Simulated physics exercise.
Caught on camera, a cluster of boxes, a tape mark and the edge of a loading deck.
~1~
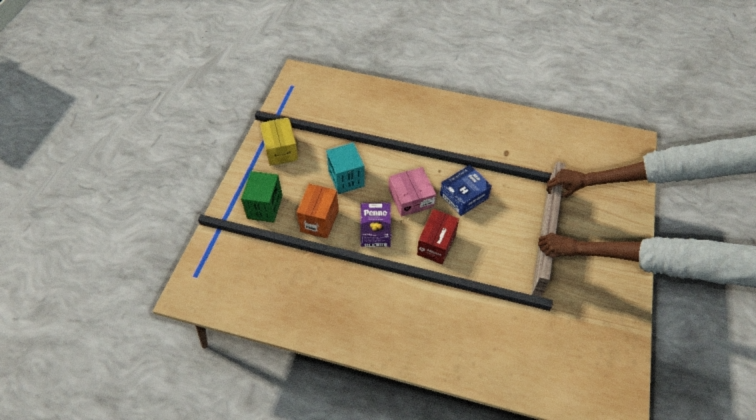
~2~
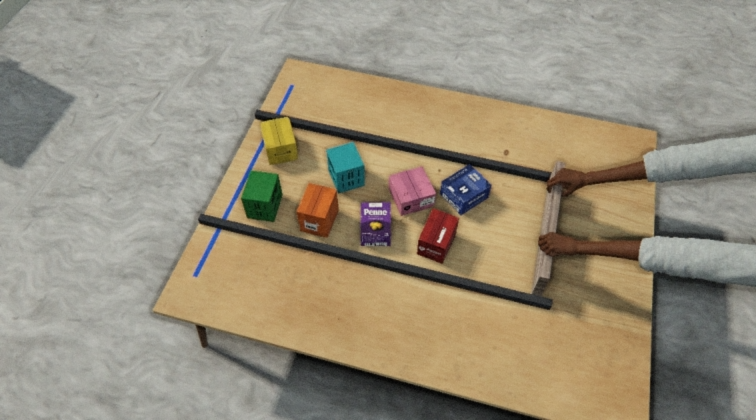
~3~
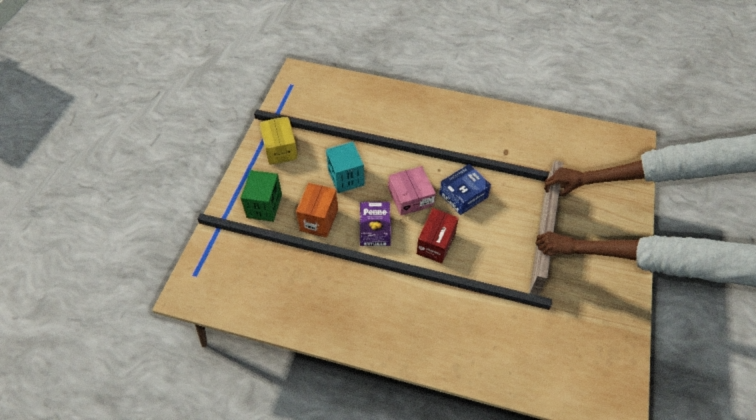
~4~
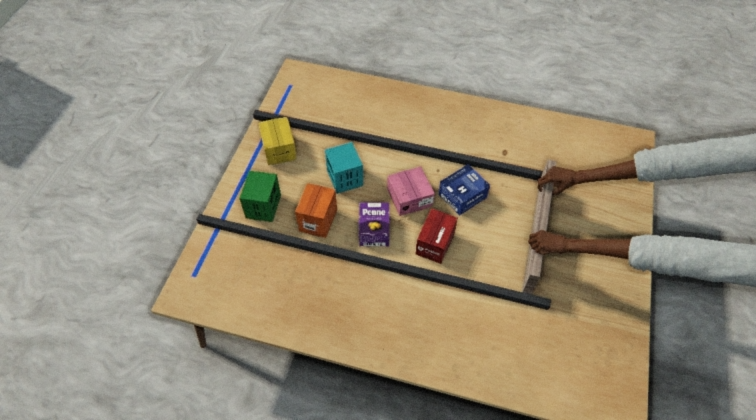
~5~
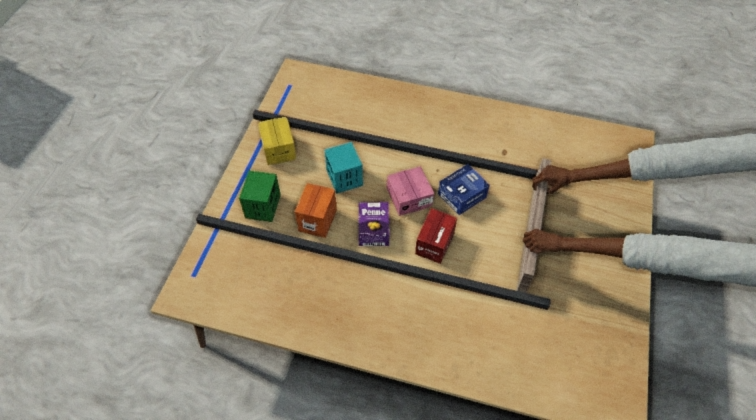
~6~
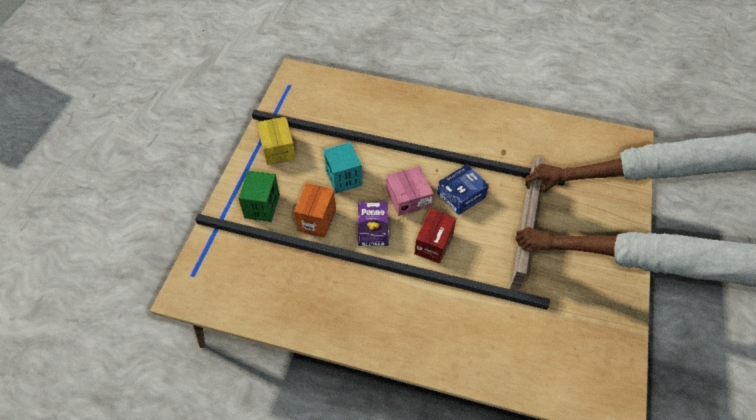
Two hands slide a plank slightly left between dark rails toward eight still, colourful boxes.
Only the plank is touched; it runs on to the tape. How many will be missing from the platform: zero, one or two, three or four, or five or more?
Outcome: The number that fall off is five or more.
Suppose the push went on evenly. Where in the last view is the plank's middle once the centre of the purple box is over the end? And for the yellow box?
For the purple box at (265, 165), for the yellow box at (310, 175).
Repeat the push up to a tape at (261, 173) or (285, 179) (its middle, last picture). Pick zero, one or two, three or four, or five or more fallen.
Taking them in turn, five or over; three to four.
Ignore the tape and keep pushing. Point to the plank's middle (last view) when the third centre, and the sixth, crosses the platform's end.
Near (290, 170) and (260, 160).
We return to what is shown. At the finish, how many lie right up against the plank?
The number is 1.
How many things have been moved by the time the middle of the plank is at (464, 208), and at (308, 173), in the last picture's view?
First 2, then 8.
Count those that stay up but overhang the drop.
It comes to 1.
Early on, none off yet; yellow box at rest near (277, 141); green crate at rest near (260, 196); orange parcel at rest near (316, 211).
A while later, none off yet; yellow box at rest near (277, 141); green crate travelled a little near (256, 195); orange parcel travelled about its own width near (282, 203).
Further along, one off so far; yellow box leaning well over near (231, 127); green crate in the air near (187, 209); orange parcel travelled well along near (212, 188).
Finally, the number that fall off is five or more; lost, blue box, pink parcel, purple box, turquoise crate, orange parcel, green crate and yellow box.
